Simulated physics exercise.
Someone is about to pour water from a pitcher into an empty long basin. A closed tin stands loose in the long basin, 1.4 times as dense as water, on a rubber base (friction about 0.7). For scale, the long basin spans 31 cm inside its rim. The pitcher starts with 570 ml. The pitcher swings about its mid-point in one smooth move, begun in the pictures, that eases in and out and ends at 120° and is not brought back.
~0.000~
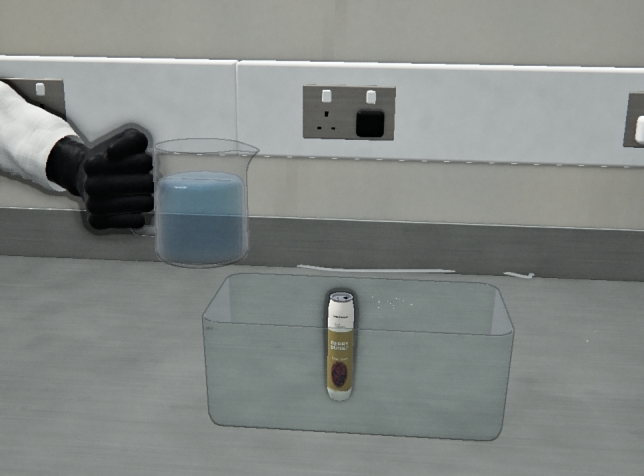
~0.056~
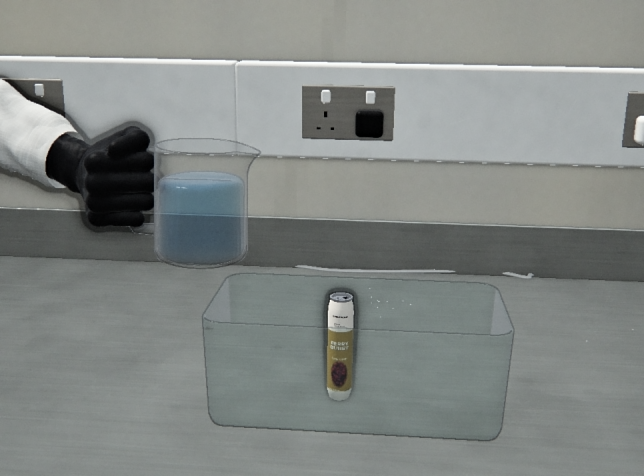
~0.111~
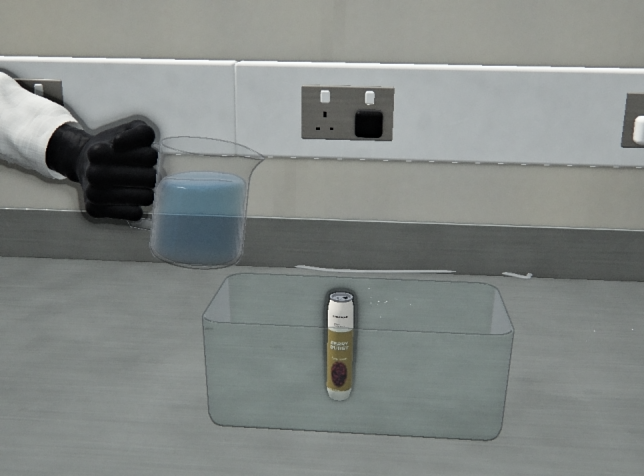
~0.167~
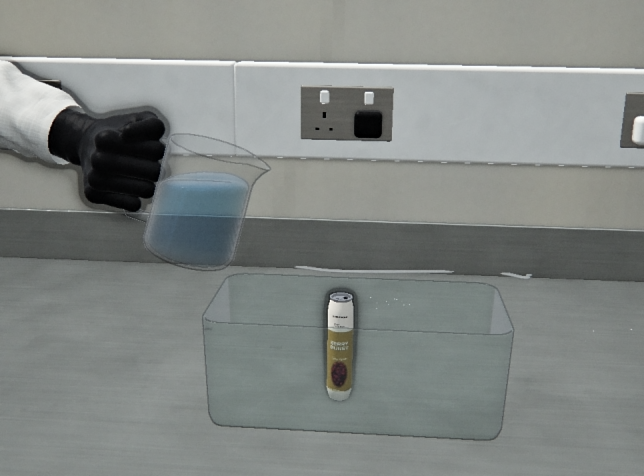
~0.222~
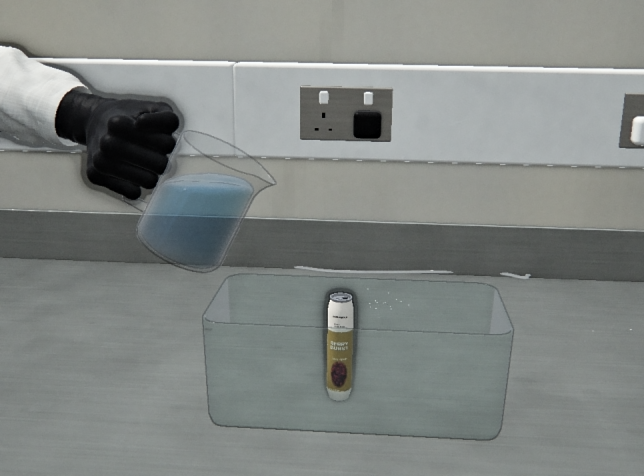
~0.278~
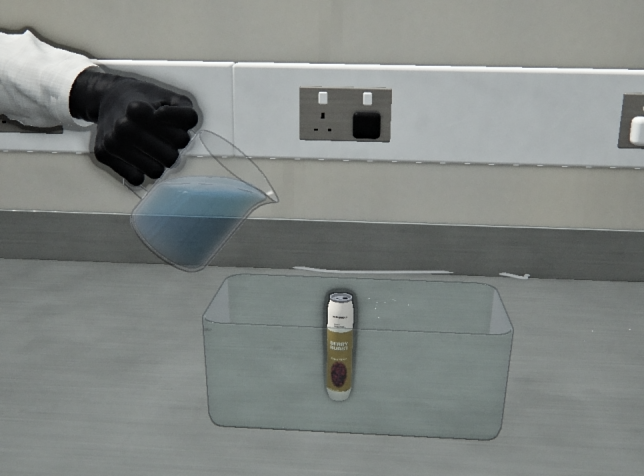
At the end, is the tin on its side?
It remains upright.
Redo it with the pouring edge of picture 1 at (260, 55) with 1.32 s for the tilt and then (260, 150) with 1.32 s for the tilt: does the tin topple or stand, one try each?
First it falls; then it topples.
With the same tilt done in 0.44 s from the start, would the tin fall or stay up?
Then it remains upright.
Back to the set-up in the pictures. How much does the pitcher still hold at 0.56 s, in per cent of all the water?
Some 56 per cent.
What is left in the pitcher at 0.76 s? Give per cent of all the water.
Some 8 per cent.
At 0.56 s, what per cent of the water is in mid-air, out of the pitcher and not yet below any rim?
Near 22 in a hundred.
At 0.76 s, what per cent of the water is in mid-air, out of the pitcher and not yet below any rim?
Near 6 in a hundred.
Then, 0.56 s in, the tilt is 107° and 57 per cent is still to pour; the tin stands where it began.
Then, 0.76 s in, the tilt is 120° and 8 per cent is still to pour; the tin stands where it began.
Then, 0.98 s in, the tilt is 120° and 0 per cent is still to pour; the tin stands where it began.
Then, 1.21 s in, the tilt is 120° and 0 per cent is still to pour; the tin stands where it began.
Finally, the tin stands where it began.
